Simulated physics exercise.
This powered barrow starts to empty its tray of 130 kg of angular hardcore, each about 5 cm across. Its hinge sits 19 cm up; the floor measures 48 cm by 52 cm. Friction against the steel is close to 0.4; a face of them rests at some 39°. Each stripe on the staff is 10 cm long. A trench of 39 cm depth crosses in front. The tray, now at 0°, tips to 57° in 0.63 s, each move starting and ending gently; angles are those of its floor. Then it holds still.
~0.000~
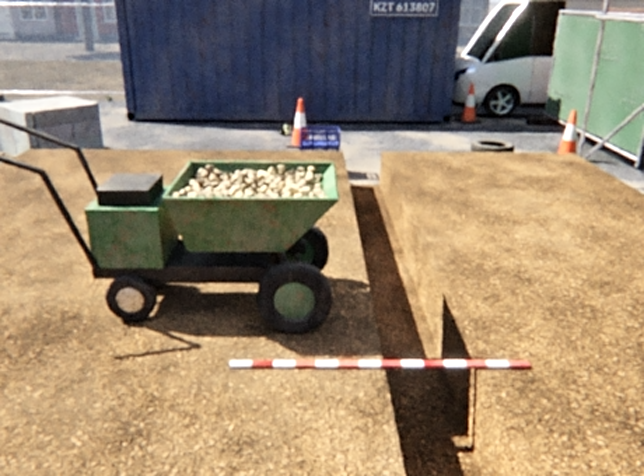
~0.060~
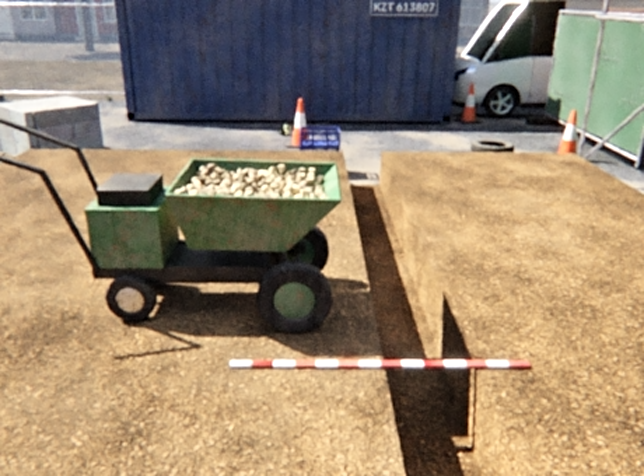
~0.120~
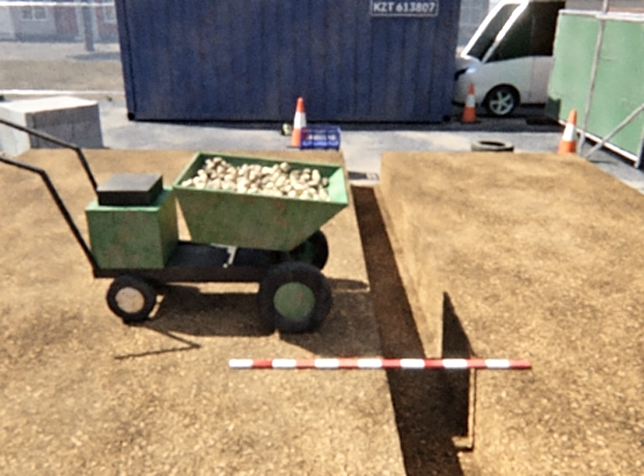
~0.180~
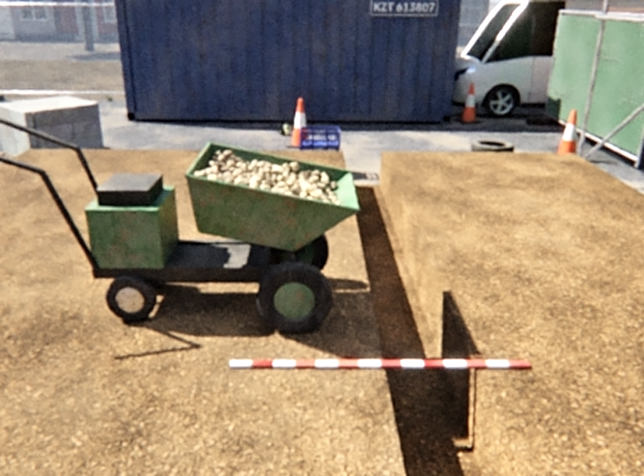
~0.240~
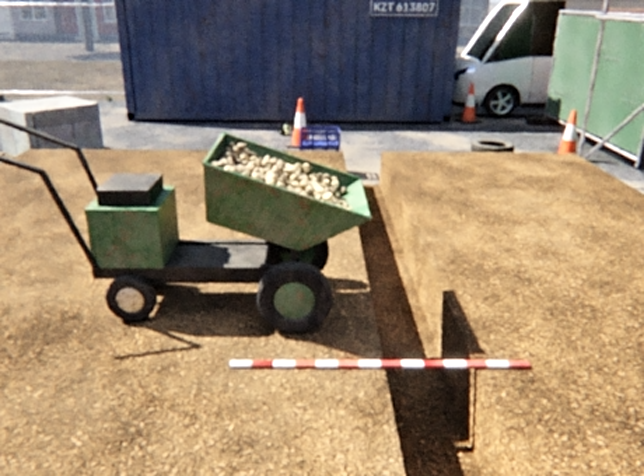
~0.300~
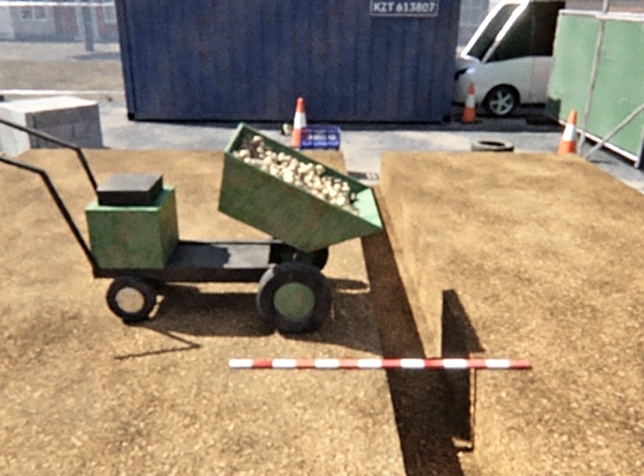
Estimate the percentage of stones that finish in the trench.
Roughly 35 per cent ends in the trench.
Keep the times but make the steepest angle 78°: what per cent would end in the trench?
It would be near 80 per cent.
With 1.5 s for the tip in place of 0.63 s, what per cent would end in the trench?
It would be near 30 per cent.
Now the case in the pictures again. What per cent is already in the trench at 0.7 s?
About 5 per cent by then.
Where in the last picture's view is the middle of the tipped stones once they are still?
Near (429, 353).
After 0.5 s the floor is at 48°; 100 % in the tray; the foremost stones are at (383, 239).
After 0.7 s the floor is at 57°; 94 % in the tray, 6 % in the trench; the foremost stones are at (436, 281).
After 1.1 s the floor is at 57°; 64 % in the tray, 25 % in the trench, 11 % past the trench; the foremost stones are at (519, 304).
After 3.0 s the floor is at 57°; 54 % in the tray, 35 % in the trench, 11 % past the trench; the foremost stones are at (568, 307).
